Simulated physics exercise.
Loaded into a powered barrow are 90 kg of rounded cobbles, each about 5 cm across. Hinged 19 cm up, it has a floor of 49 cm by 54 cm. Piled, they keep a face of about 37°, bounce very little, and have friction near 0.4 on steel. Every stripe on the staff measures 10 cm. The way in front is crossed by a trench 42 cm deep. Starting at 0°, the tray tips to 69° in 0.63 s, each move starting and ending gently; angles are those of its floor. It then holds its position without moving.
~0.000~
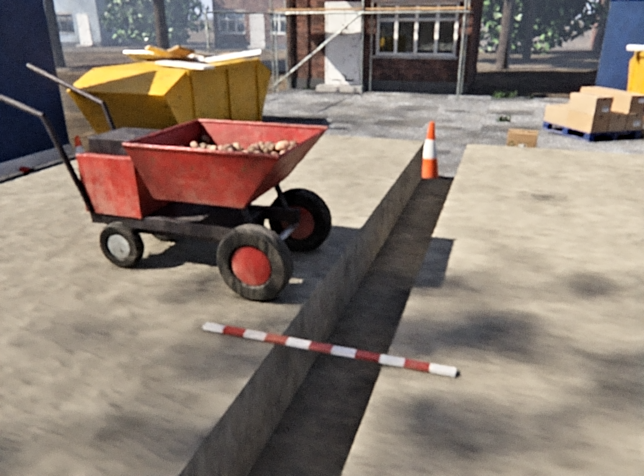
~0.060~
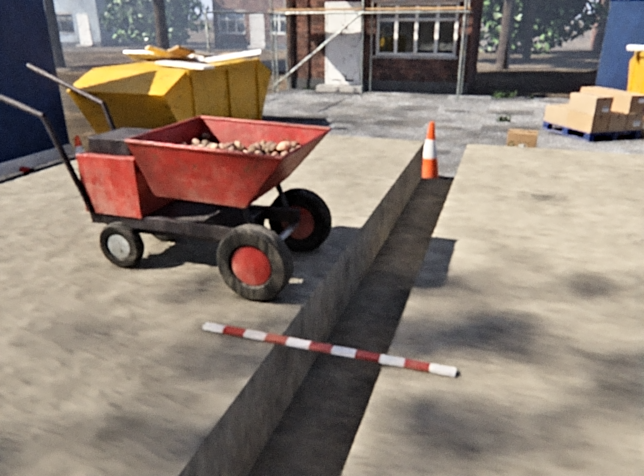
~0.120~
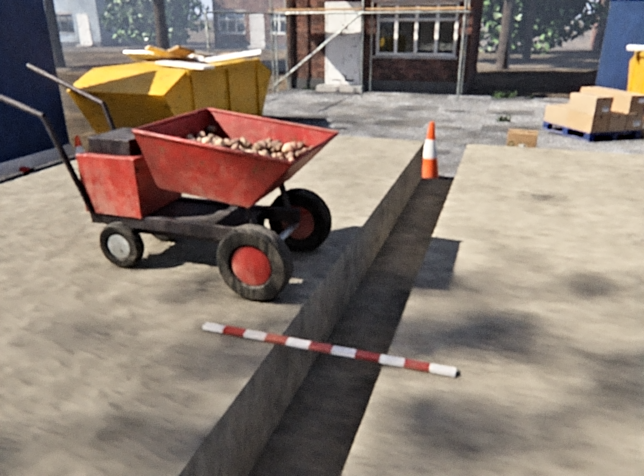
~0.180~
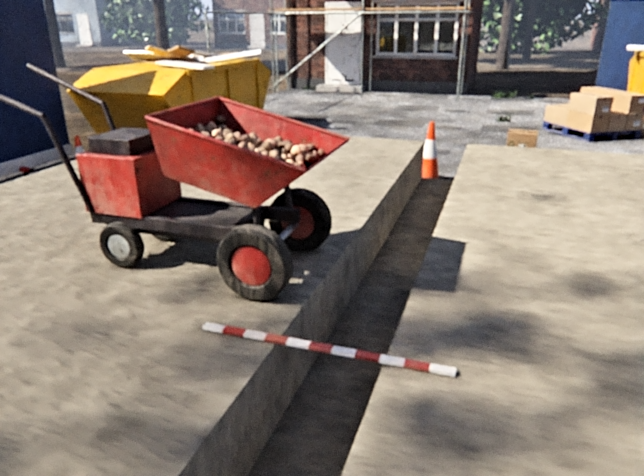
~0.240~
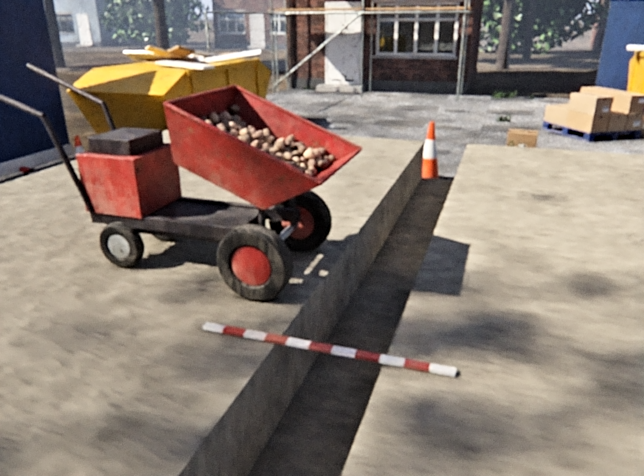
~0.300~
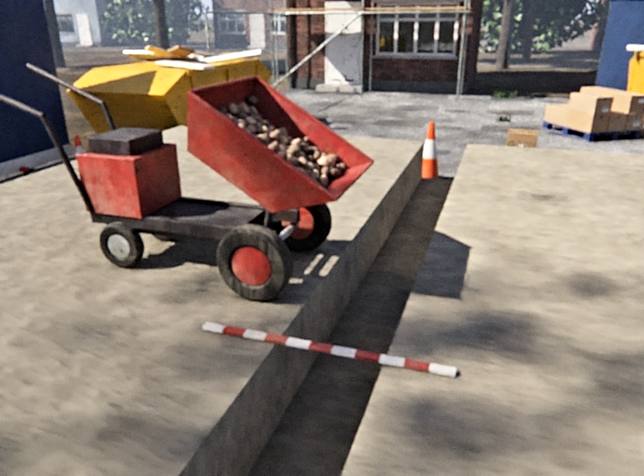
On a paved yard beside a narrow trench, a red barrow loaded with rounded stones stands with its tray level, a striped staff lying across the gap. The tray begins to tilt forward toward the right, slowly at first, then more steeply, its back rising and front edge lowering as the stones shift forward.
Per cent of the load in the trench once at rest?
About 30 %.
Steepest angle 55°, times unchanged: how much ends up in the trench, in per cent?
Share in trench: Approx. 25%.
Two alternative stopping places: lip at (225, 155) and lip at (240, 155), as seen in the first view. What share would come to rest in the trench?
About 90 per cent from the first spot, about 70 from the second.
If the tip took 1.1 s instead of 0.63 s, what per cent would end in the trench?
45 per cent.
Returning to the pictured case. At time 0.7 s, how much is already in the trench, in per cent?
By that point it's something like 5 in a hundred.
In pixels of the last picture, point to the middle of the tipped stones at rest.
Their middle lands near (449, 292).
After 0.5 s the floor is at 58°; 100 % in the tray; the foremost stones are at (361, 211).
After 0.7 s the floor is at 69°; 80 % in the tray, 7 % in the trench, 13 % past the trench; the foremost stones are at (437, 286).
After 1.1 s the floor is at 69°; 20 % in the tray, 12 % in the trench, 68 % past the trench; the foremost stones are at (593, 316).
After 3.0 s the floor is at 69°; 0 % in the tray, 30 % in the trench, 70 % past the trench; the foremost stones are past the picture's edge.
